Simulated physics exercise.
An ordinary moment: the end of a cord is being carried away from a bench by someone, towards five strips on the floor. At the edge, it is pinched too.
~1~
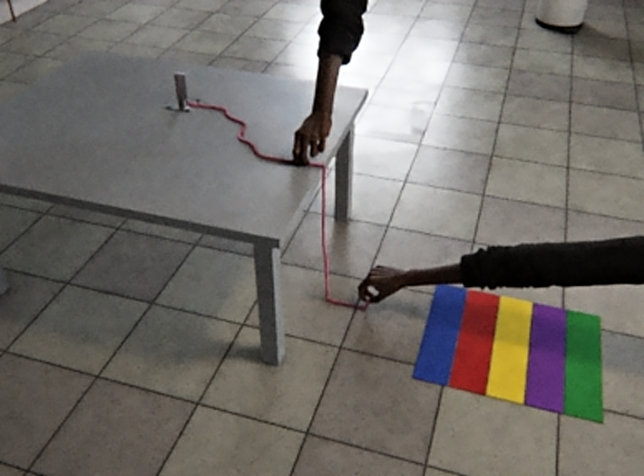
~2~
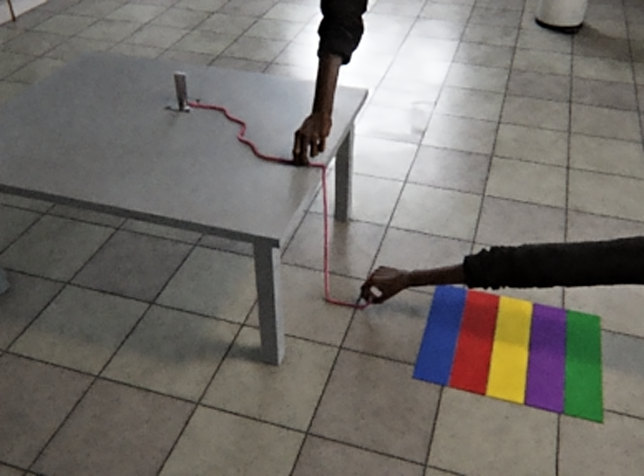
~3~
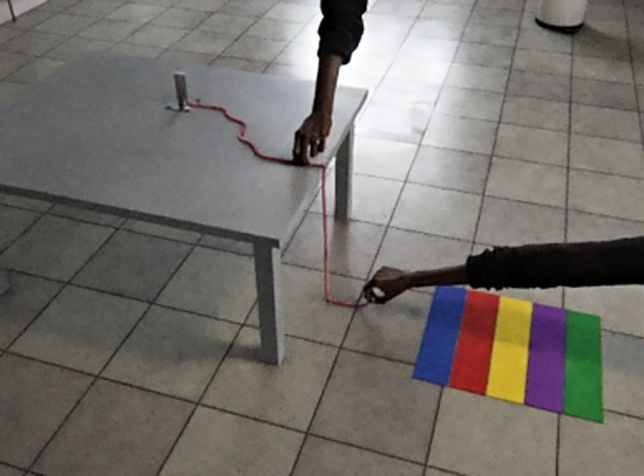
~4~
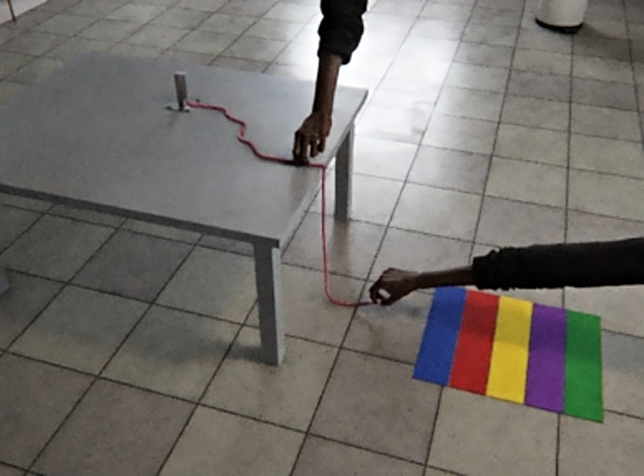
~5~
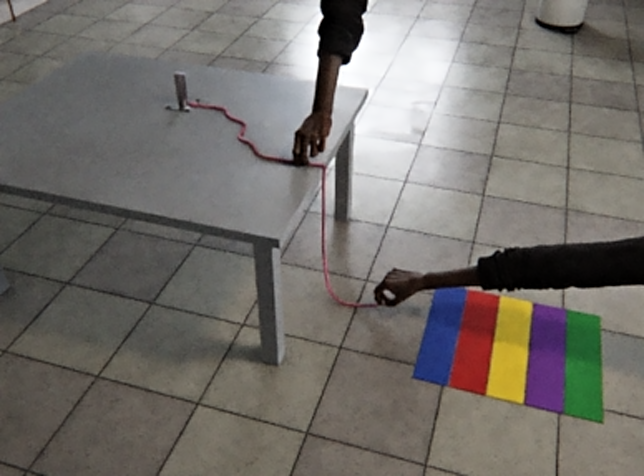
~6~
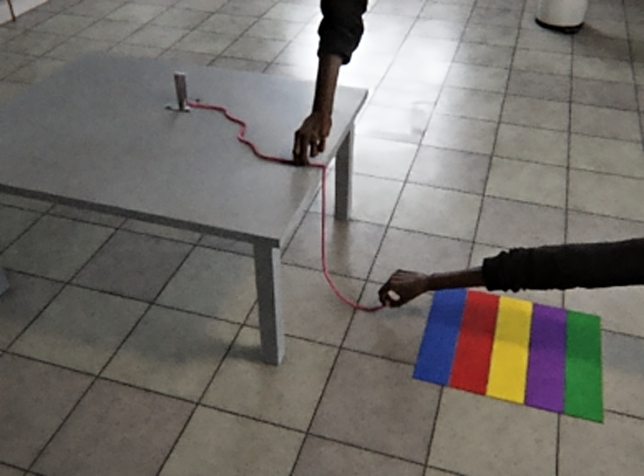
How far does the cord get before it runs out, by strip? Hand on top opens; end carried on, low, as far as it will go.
As far as the yellow strip.
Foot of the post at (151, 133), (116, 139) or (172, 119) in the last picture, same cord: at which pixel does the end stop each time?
About (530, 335), (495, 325) and (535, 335).
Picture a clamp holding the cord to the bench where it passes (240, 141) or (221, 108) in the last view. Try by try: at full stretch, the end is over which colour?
One after the other: Red, then yellow.
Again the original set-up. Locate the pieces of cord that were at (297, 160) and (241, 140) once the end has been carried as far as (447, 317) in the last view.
Roughly (325, 172) for one and roughly (271, 140) for the other.
Soon after, end near (447, 317); over blue.
After that, end near (490, 326); over red.
At the stop, end near (517, 332); over yellow. It gets as far as the yellow strip.
